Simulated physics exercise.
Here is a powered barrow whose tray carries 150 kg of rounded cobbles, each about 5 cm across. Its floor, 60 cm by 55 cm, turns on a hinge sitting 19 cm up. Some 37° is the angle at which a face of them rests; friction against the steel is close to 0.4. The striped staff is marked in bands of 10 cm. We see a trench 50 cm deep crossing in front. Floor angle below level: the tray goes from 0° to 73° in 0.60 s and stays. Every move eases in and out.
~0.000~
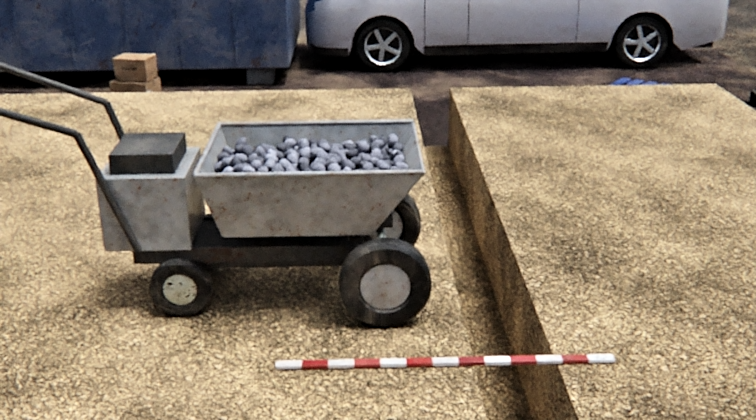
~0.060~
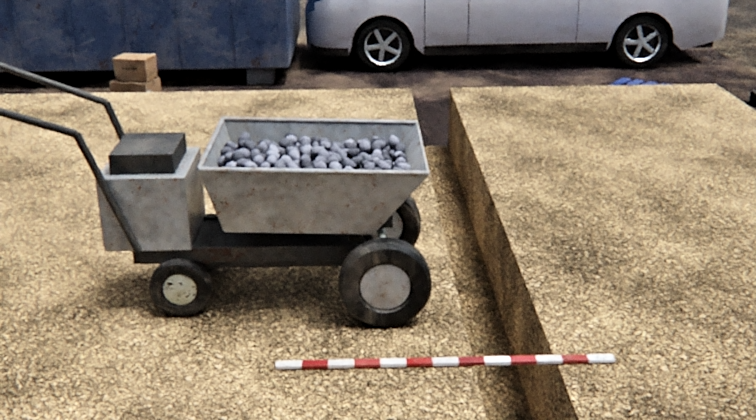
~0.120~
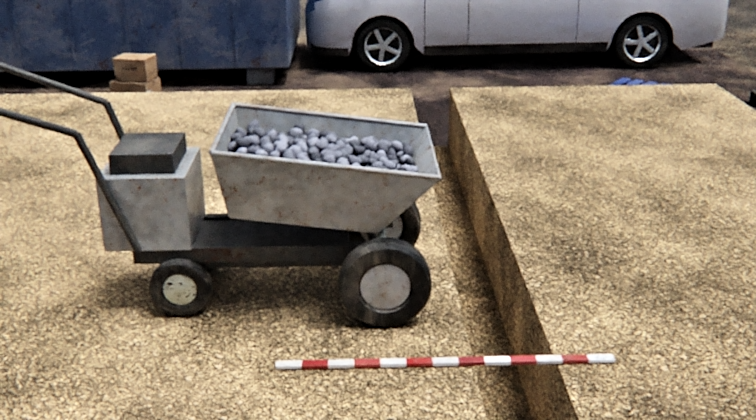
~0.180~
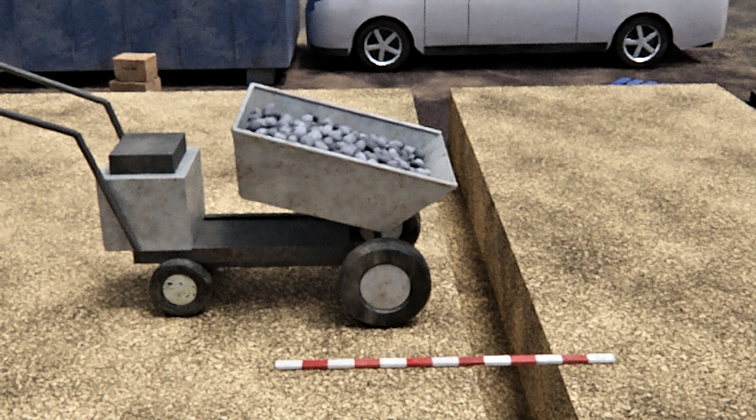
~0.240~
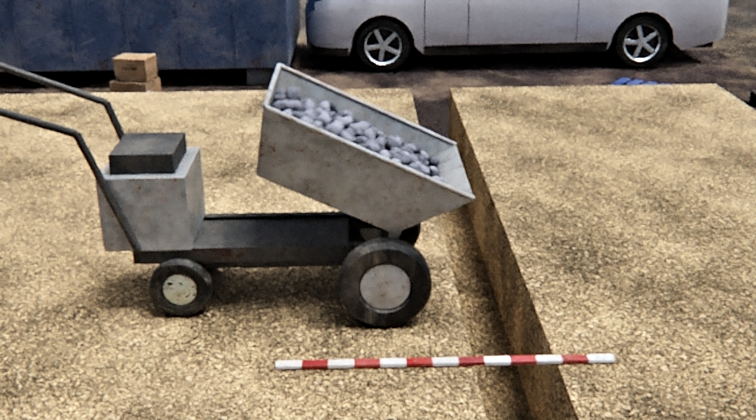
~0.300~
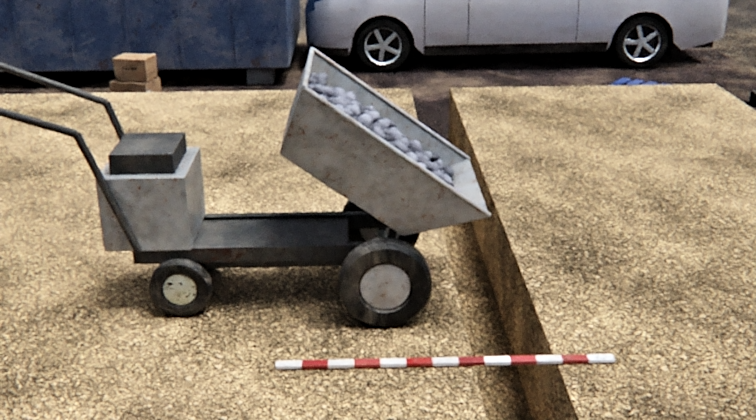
The video shows a grey powered barrow loaded with rounded grey cobbles standing beside a trench, a red-and-white rod lying in front, as its tray gradually tilts steeply down to the right, the left end rising.
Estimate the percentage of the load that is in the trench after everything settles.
Roughly 27 per cent of the load.
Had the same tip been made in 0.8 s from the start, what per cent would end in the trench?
I'd put it at roughly 35 per cent.
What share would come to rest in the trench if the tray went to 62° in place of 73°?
With that change, near 30 per cent.
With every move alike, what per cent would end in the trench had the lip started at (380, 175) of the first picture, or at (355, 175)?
Roughly 65 in a hundred from the first, 85 in a hundred from the second.
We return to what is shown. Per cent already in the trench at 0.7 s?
By that point it's something like 5 in a hundred.
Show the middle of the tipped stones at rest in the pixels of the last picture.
I'd put it close to (584, 282).
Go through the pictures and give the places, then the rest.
In the first frame, the tray is at 0°, its lip at (424, 172); the top of the load is at (335, 149).
In the second frame, lip at (429, 174), floor tilted 2°, highest stones at (308, 148); the stones move at 0.5 m/s on average.
In the third frame, the tray is at 8°, its lip at (440, 178); the top of the load is at (258, 138); the stones move at 0.9 m/s on average.
In the fourth frame, lip at (456, 186), floor tilted 16°, highest stones at (274, 121); the stones move at 1.3 m/s on average.
In the fifth frame, lip at (474, 199), floor tilted 26°, highest stones at (289, 101); the stones move at 1.5 m/s on average.
In the sixth frame, lip at (489, 216), floor tilted 36°, highest stones at (315, 85); the stones move at 1.6 m/s on average.
After 0.4 s the floor is at 62°; 100 % in the tray; the foremost stones are at (495, 228).
After 0.7 s the floor is at 73°; 68 % in the tray, 6 % in the trench, 26 % past the trench; the foremost stones are at (591, 287).
After 1.0 s the floor is at 73°; 12 % in the tray, 14 % in the trench, 74 % past the trench; the foremost stones are past the picture's edge.
After 3.0 s the floor is at 73°; 0 % in the tray, 27 % in the trench, 73 % past the trench; the foremost stones are past the picture's edge.
